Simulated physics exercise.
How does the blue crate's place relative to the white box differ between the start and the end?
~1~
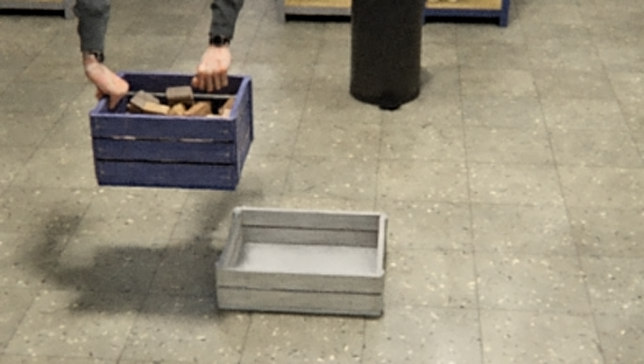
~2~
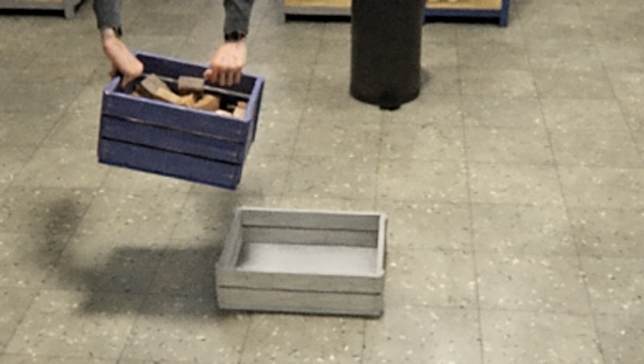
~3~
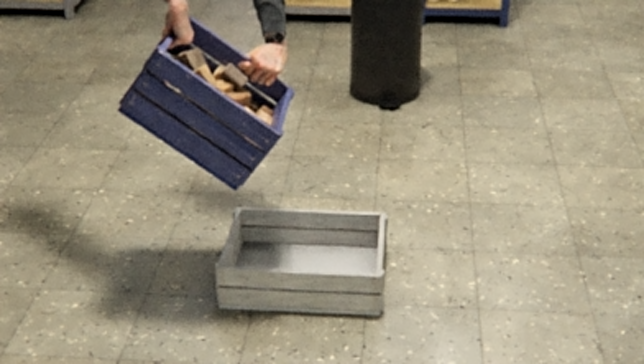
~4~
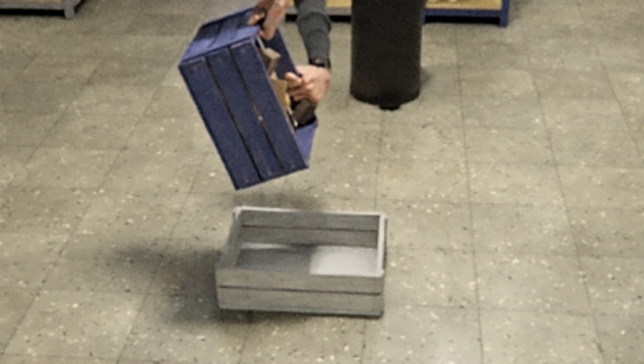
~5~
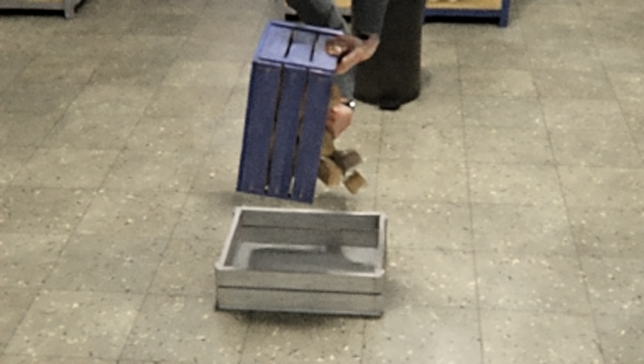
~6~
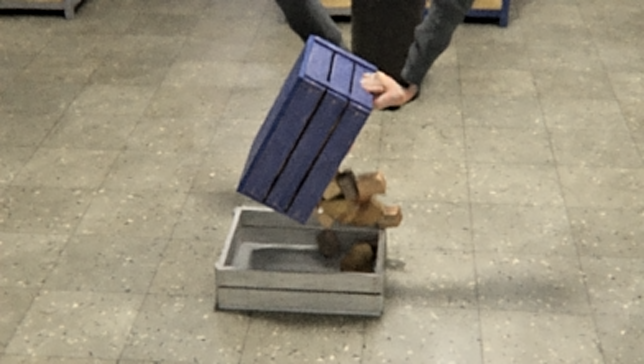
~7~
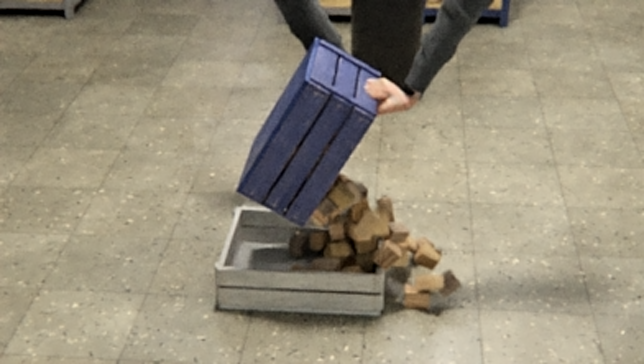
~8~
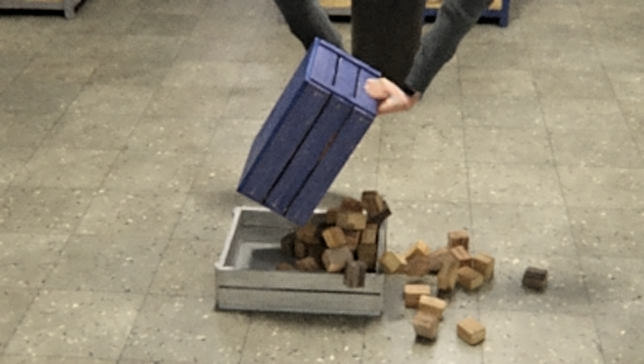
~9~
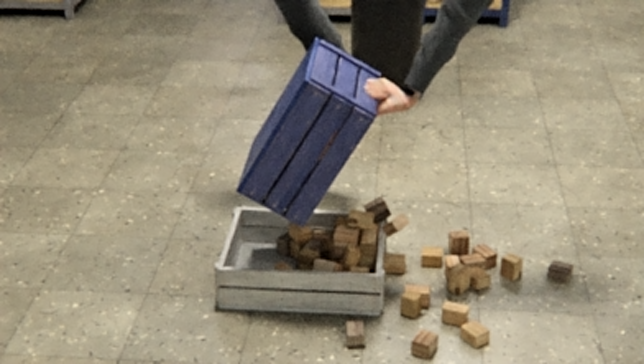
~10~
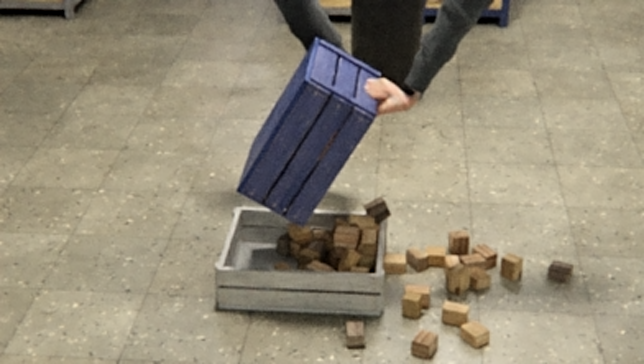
At the start the blue crate is held level above and to the left of the white box. At the end it is further right, held steeply tipped with its lower end just over the box.
On a speckled tiled floor, hands tipping a blue crate of wooden blocks over a white box, some scattering to the right.
